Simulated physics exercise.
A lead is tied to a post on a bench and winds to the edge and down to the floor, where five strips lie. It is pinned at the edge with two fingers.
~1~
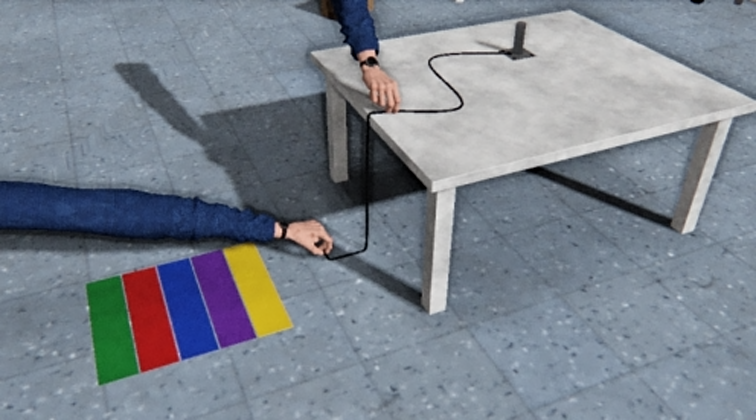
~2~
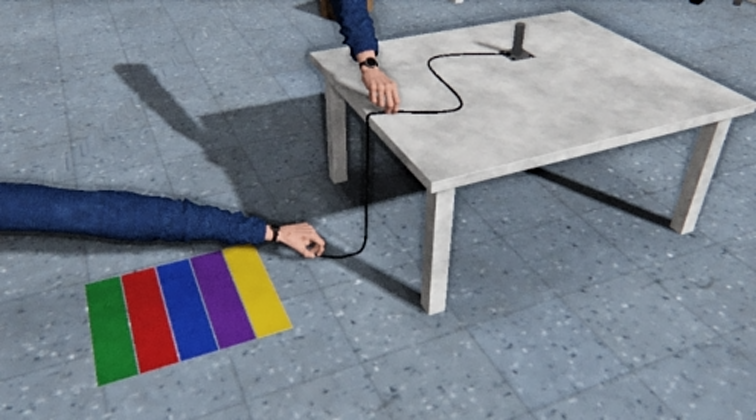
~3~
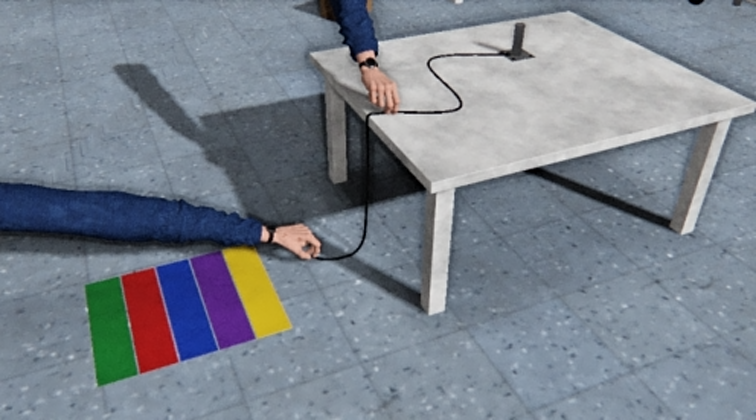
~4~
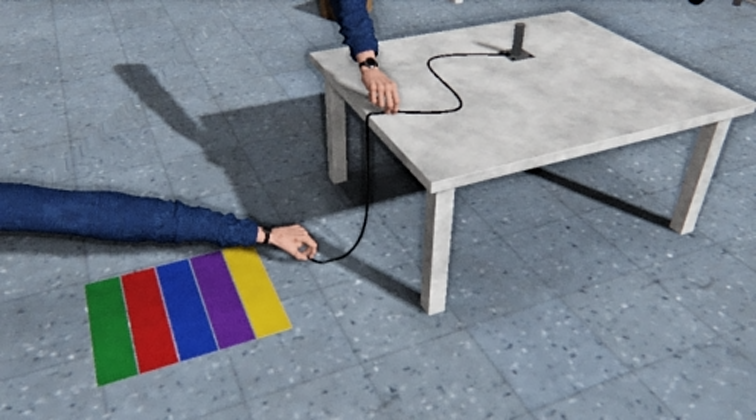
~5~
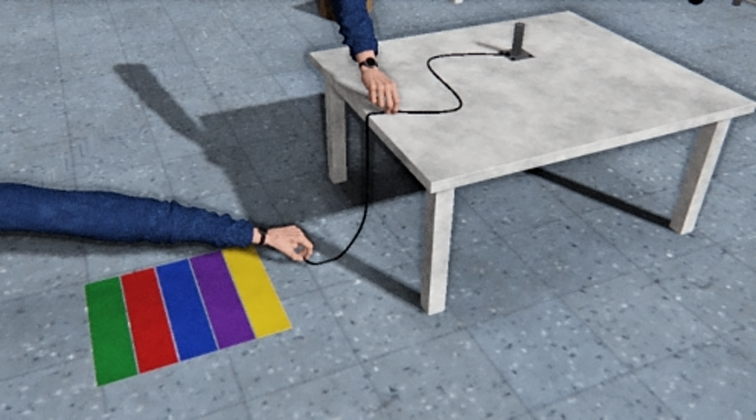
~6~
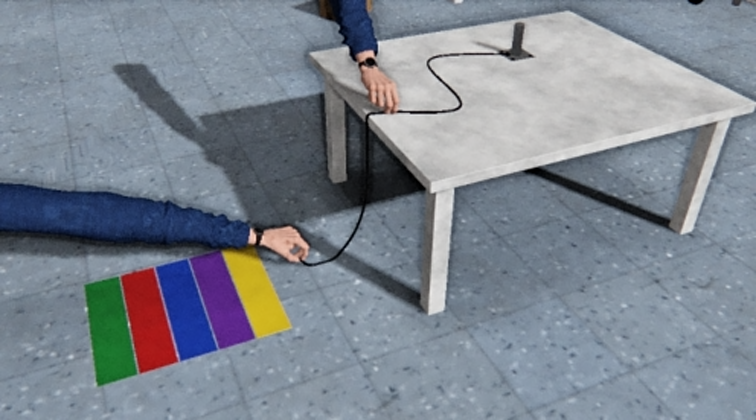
Two blue-sleeved arms reach into a room with a speckled blue-grey floor, seen from above at an angle, one pressing a black cord to the edge of a pale table. The cord winds from a dark post and hangs to the other hand, beside green, red, blue, purple and yellow strips. That lower hand draws the cord's end slightly left, the hanging part curving, while all else stays still.
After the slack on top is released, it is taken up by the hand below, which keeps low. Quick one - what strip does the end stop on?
The green strip.
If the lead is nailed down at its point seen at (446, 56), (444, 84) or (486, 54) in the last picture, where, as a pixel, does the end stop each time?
Approximately at (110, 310), at (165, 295) and at (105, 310), in that order.
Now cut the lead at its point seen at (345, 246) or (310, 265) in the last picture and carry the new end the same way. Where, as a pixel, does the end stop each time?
First try near (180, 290), second near (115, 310).
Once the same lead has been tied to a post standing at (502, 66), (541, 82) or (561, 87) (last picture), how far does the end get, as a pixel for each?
In order, near (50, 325), (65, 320) and (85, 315).
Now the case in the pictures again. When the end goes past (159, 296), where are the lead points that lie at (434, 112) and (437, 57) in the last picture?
Approx. (345, 139); approx. (458, 74).
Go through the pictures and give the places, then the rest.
The first picture shows end (324, 252); yellow (269, 314); purple (232, 325); blue (195, 336); red (156, 347); green (116, 359).
The second picture shows end (316, 254); lead through (476, 54) (431, 69) (461, 101) (393, 112) (368, 168) (366, 235).
The third picture shows end (311, 256).
The fourth picture shows end (308, 257); lead through (476, 55) (431, 70) (460, 101) (393, 112) (368, 168) (361, 236).
The fifth picture shows end (304, 258).
The sixth picture shows end (300, 259); lead through (475, 54) (430, 69) (460, 101) (392, 112) (367, 168) (352, 237).
A little later, end near (159, 296); over red.
Next, end near (119, 307); over green.
When it is tight, end near (95, 314); over green. It gets as far as the green strip.
